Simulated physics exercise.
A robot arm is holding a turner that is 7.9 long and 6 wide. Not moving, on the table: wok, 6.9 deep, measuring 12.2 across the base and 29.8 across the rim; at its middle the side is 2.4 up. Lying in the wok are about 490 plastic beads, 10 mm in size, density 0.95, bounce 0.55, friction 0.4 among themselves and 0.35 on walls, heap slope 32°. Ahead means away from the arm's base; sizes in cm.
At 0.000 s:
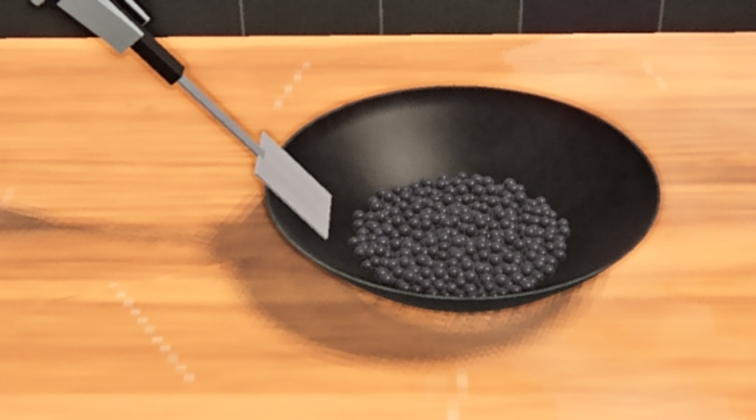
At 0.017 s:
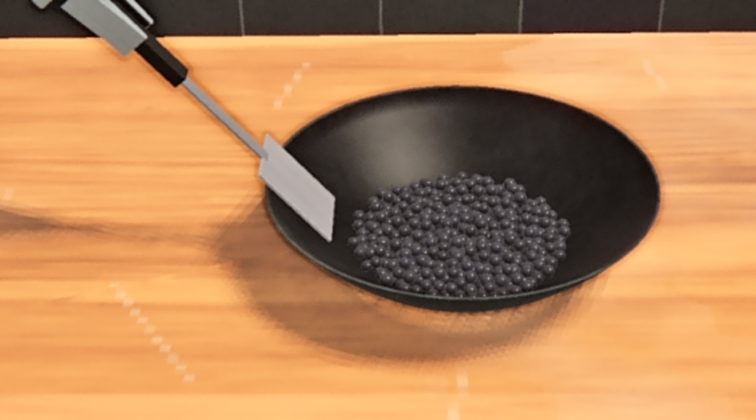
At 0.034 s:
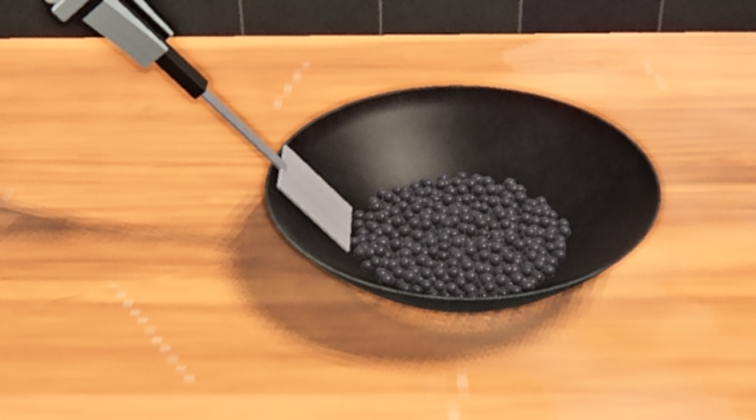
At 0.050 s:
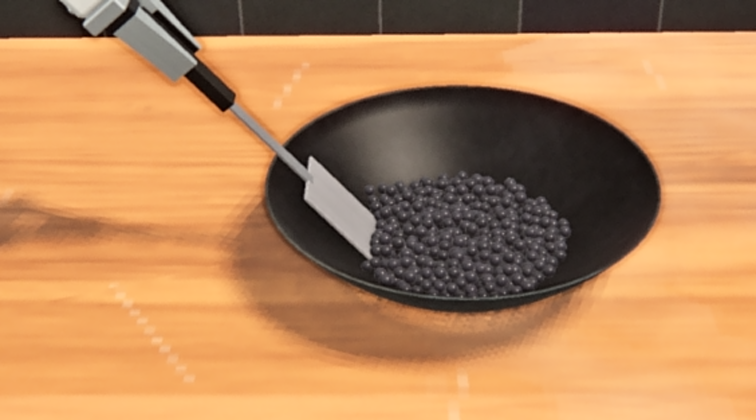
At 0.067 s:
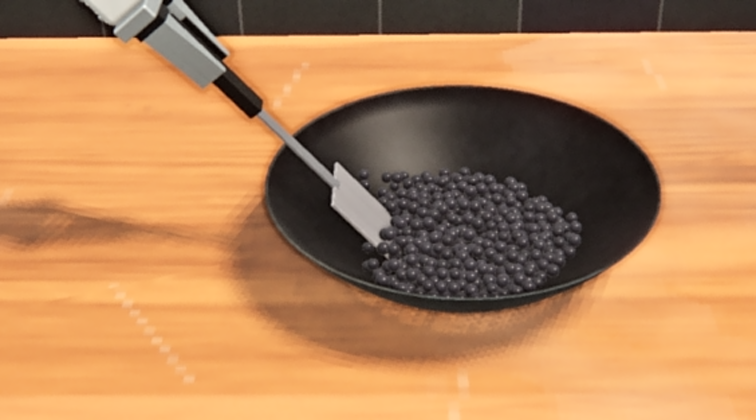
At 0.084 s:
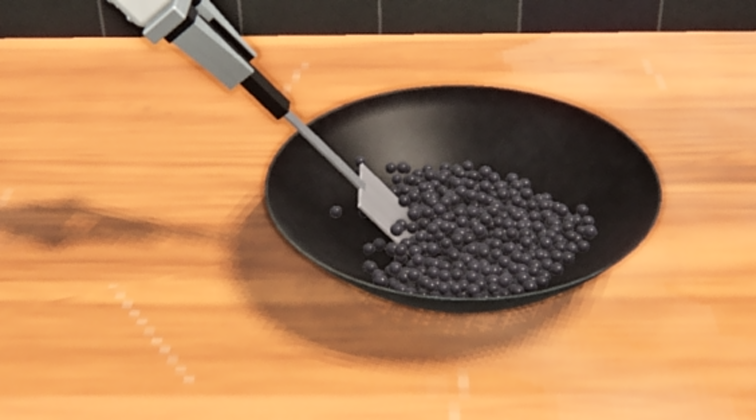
On a wooden surface, a robot arm lowers a flat metal turner into a black wok of small dark beads, then pushes it rightward into the heap, shifting beads to the right while a few scatter around the blade.
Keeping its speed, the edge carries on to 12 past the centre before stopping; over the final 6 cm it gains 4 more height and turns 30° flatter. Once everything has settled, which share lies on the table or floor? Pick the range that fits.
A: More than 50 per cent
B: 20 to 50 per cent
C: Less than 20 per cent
20 to 50 per cent.
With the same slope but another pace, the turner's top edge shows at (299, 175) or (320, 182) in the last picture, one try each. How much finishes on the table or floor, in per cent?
Roughly 10 per cent, then roughly 15 per cent.
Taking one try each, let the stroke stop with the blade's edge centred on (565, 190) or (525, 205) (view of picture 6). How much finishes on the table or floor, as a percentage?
About 15 and 0 per cent.
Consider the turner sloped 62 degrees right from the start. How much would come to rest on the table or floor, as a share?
I'd put it at about 30 per cent.
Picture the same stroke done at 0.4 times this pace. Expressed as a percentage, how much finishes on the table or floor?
Estimate: Close to 10 %.
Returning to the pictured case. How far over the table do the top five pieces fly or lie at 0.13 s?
Somewhere around 7 centimetres high.
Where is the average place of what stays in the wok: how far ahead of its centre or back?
It rests close to 2.5 centimetres ahead of centre.
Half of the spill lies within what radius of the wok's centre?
The answer is around 62 cm.
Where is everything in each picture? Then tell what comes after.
In the first frame, turner top edge at (259, 152), sloping 50°; upper third of the load around (461, 234), from x 355 to 565, top at y 175; 488 in the wok.
In the second frame, turner top edge at (263, 154), sloping 50°; upper third of the load around (461, 234), from x 355 to 565, top at y 175.
In the third frame, turner top edge at (281, 165), sloping 50°; upper third of the load around (461, 234), from x 355 to 565, top at y 175.
In the fourth frame, turner top edge at (308, 177), sloping 50°; upper third of the load around (453, 233), from x 365 to 565, top at y 175.
In the fifth frame, turner top edge at (334, 183), sloping 50°; upper third of the load around (454, 229), from x 365 to 575, top at y 175.
In the sixth frame, turner top edge at (360, 184), sloping 50°; upper third of the load around (458, 223), from x 335 to 590, top at y 160; 488 in the wok.
After 0.13 s, sloping 50°, highest piece 9 above the table; 487 in the wok, 1 on the blade or in flight.
After 0.17 s, sloping 44°, highest piece 12 above the table; 487 in the wok, 1 on the blade or in flight.
After 0.39 s, sloping 20°, highest piece 23 above the table; 352 in the wok, 27 on the table or floor, 109 on the blade or in flight.
After 1.44 s, sloping 20°, highest piece 4 above the table; 352 in the wok, 136 on the table or floor.
At rest, 352 in the wok, 136 on the table or floor. That is 28 % on the table or floor.
